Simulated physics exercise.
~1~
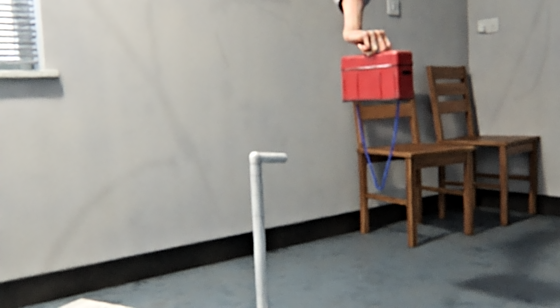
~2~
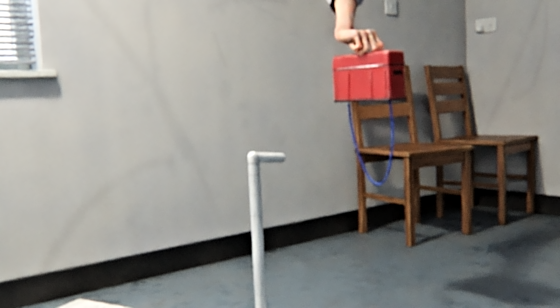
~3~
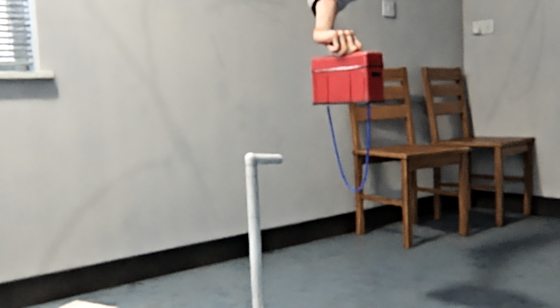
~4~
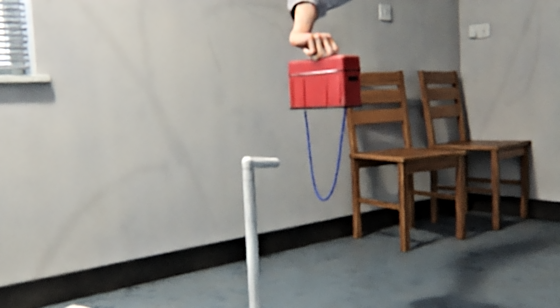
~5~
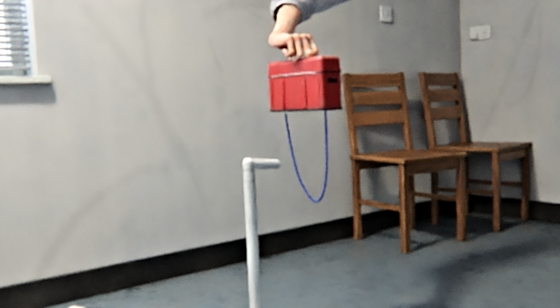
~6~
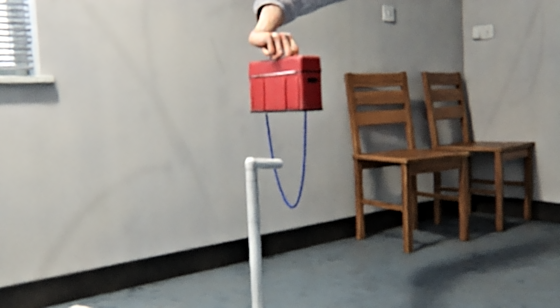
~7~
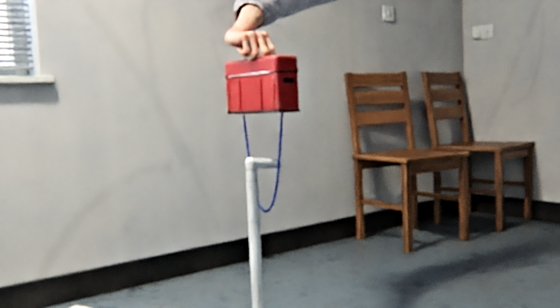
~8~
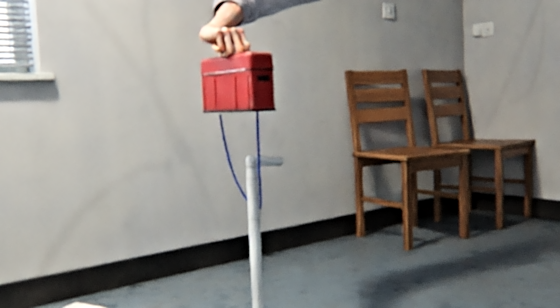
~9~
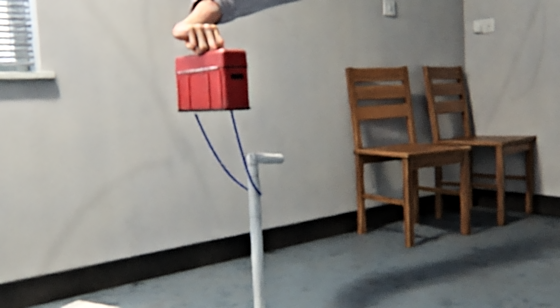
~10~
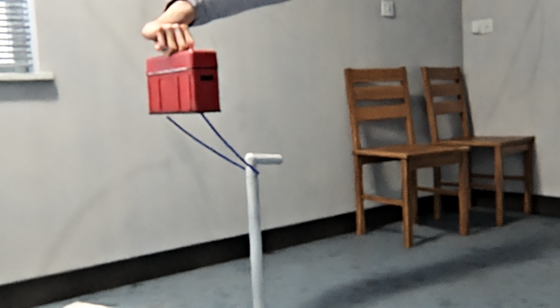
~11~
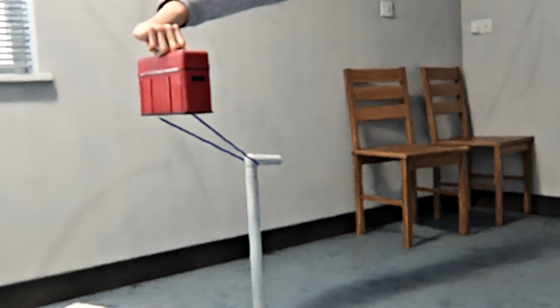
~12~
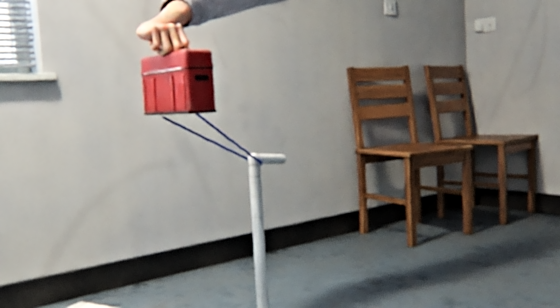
A red case with a blue loop dangling low beneath it was carried left by a hand past two wooden chairs and over a hooked post, until the loop caught on the post and pulled tight, and the hand stopped just beyond it.
